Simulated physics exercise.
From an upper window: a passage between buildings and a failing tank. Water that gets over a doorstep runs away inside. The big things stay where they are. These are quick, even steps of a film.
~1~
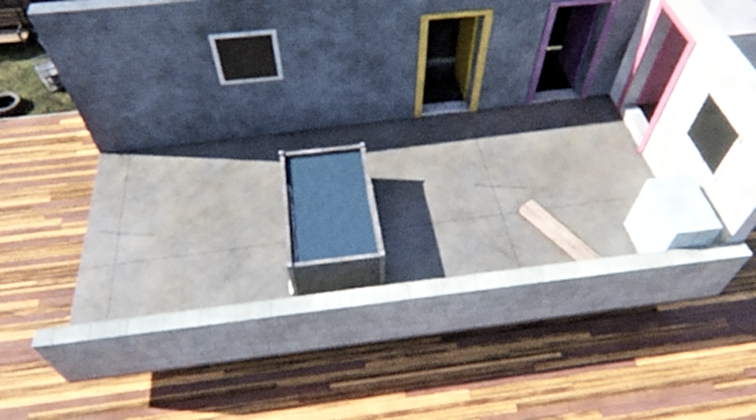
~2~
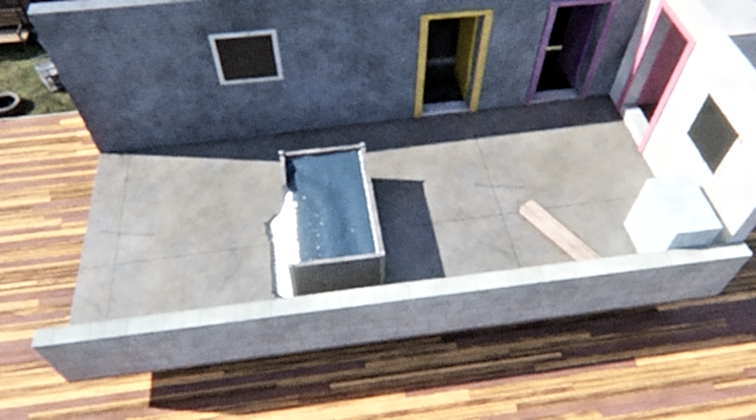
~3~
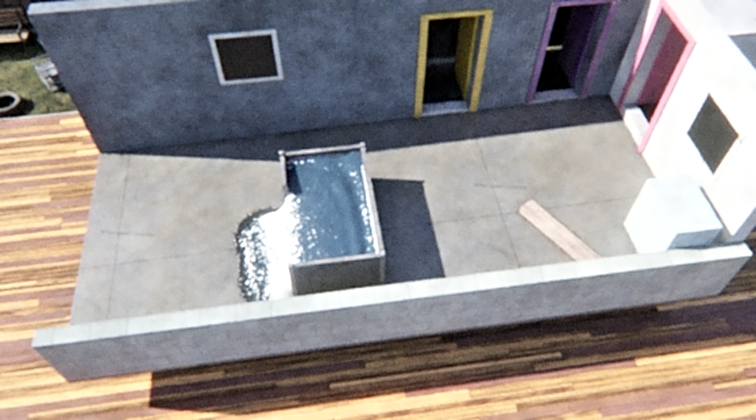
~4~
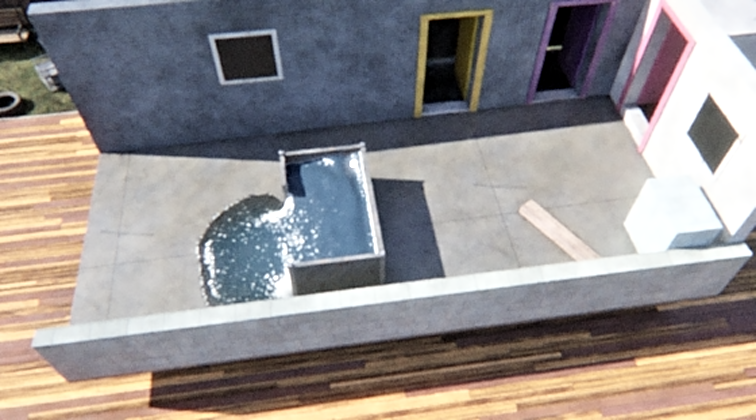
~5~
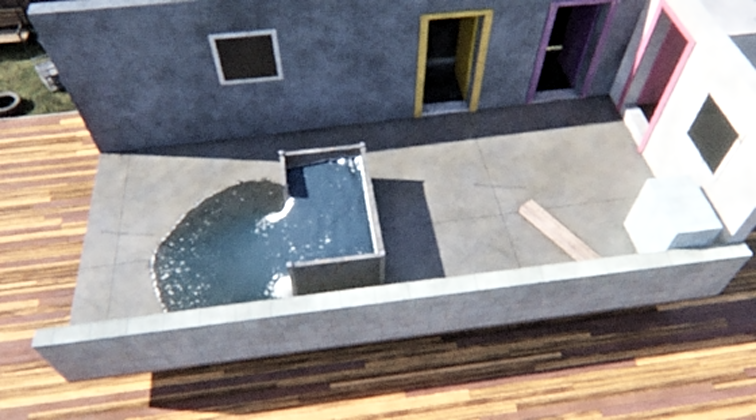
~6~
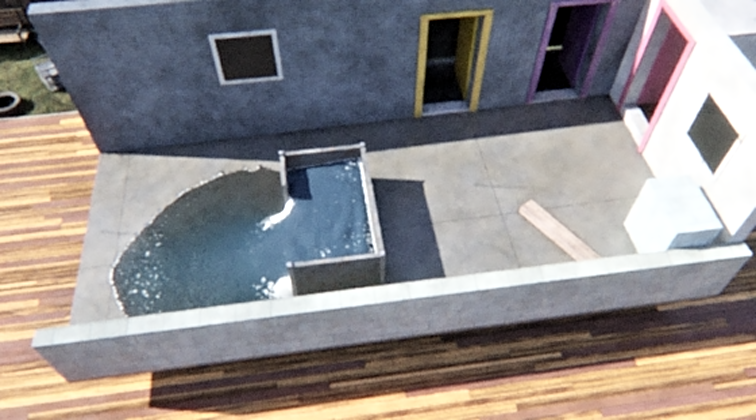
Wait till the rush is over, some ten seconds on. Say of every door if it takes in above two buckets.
In the end: The purple door holds within the limit; the pink door holds within the limit; the yellow door holds within the limit.
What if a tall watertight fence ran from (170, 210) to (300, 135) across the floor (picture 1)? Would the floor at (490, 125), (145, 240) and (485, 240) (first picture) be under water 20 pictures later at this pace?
One after the other: Clear, under water, clear.
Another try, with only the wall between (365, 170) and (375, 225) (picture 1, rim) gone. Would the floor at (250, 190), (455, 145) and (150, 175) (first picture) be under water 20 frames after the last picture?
One after the other: Free of water, flooded, free of water.
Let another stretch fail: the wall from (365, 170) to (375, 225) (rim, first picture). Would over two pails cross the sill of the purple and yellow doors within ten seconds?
Then: The purple one is over, the yellow one goes over.
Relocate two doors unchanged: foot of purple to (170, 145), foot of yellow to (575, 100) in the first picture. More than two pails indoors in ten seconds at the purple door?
The purple one holds.
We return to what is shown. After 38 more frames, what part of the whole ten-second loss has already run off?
Close to 90 %.
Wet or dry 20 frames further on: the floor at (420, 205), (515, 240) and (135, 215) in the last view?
One after the other: Dry, clear, flooded.
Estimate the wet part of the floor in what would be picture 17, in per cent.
Close to 30 %.
A moment on, water covers 30 % of the floor; the purple door not reached, the pink door not reached, the yellow door not reached.
Next, water covers 30 % of the floor; the purple door not reached, the pink door not reached, the yellow door not reached.
Then, water covers 30 % of the floor; the purple door not reached, the pink door not reached, the yellow door not reached.
Later, water covers 20 % of the floor; the purple door not reached, the pink door not reached, the yellow door not reached.
In the end, water covers 15 % of the floor; the purple door not reached, the pink door not reached, the yellow door not reached.
